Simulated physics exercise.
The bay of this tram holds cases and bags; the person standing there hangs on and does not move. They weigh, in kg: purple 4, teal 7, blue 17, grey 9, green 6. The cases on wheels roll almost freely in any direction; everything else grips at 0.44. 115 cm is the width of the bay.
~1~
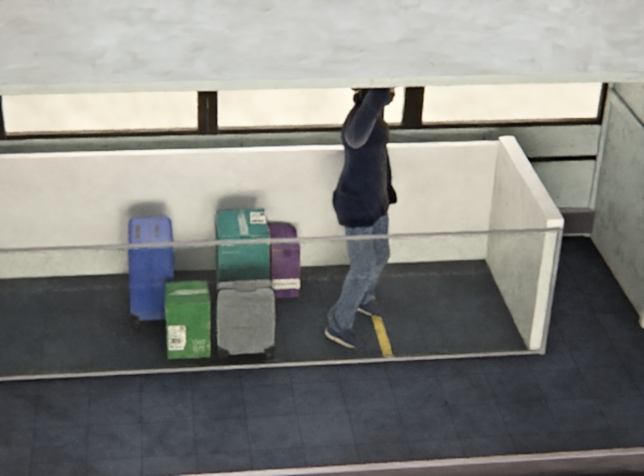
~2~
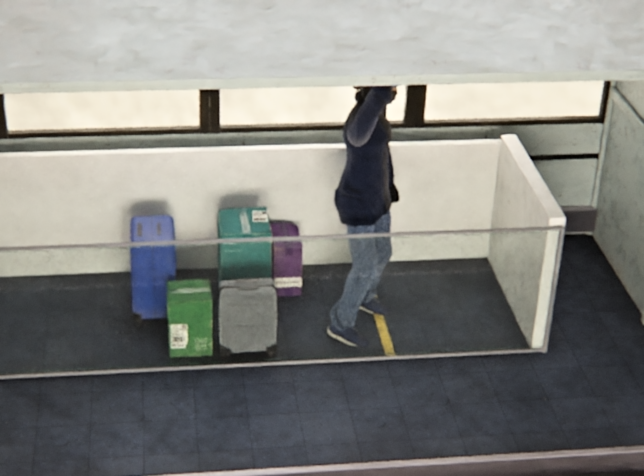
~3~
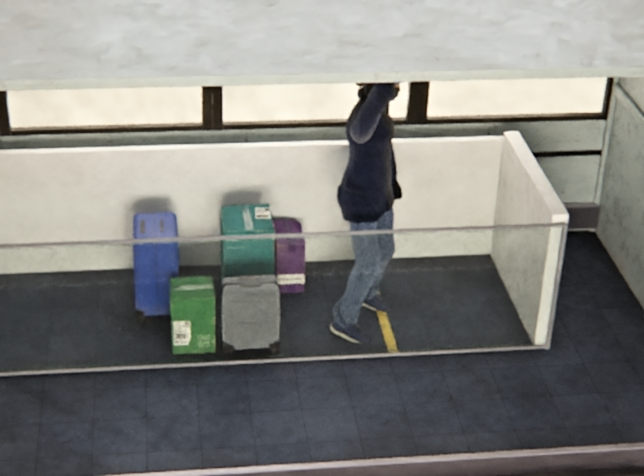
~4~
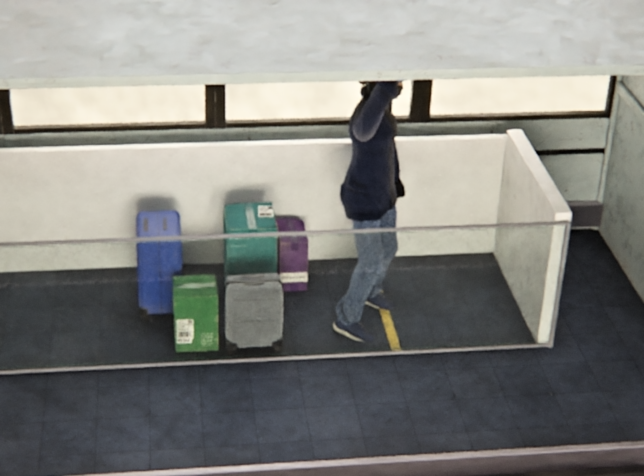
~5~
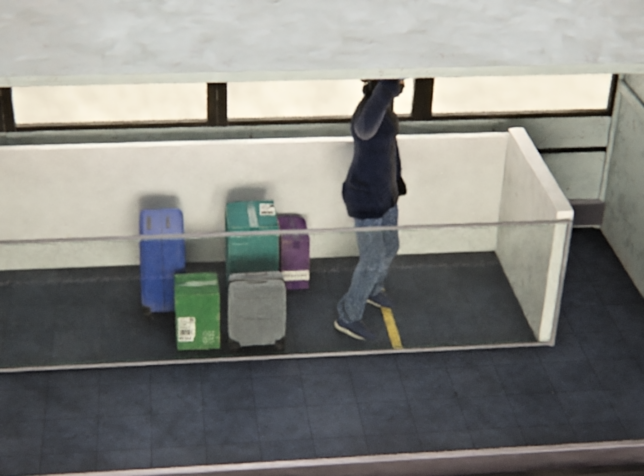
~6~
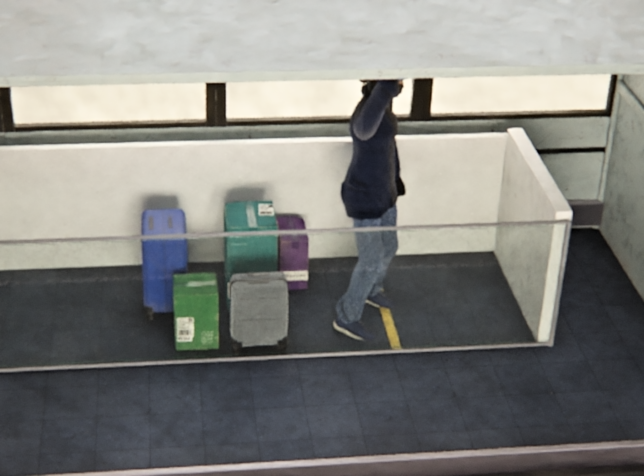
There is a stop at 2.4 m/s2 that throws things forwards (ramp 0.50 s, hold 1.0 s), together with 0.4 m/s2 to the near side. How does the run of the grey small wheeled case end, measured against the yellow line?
The grey small wheeled case ends before the yellow line.
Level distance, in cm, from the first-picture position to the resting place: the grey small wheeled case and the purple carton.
I'd put the grey small wheeled case at roughly 40 and the purple carton at roughly 40.
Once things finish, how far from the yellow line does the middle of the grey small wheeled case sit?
Short side, roughly 50 cm.
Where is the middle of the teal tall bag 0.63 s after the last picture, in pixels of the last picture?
Look close to (279, 258) and you'll spot it.
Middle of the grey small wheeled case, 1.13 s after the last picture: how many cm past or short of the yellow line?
Roughly 50 cm short.
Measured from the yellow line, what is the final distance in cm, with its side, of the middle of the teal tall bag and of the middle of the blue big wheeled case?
So the teal tall bag stops 30 cm short, while the blue big wheeled case stops 60 cm short.
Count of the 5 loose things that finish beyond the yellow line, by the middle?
All told, it comes to 0.
Then, 0.23 s after the last picture the grey small wheeled case is 75 cm short of the yellow line, tilted 0°, near (277, 314) in the last picture's view.
Then, 0.63 s after the last picture the grey small wheeled case is 49 cm short of the yellow line, tilted 0°, near (319, 312) in the last picture's view.
Then, 1.13 s after the last picture the grey small wheeled case is 49 cm short of the yellow line, tilted 0°, near (319, 312) in the last picture's view; the teal tall bag 31 cm short of the yellow line, tilted 0°.
In the final state, purple carton stops short of the yellow line; teal tall bag stops short of the yellow line; blue big wheeled case stops short of the yellow line; grey small wheeled case stops short of the yellow line; green pack stops short of the yellow line.
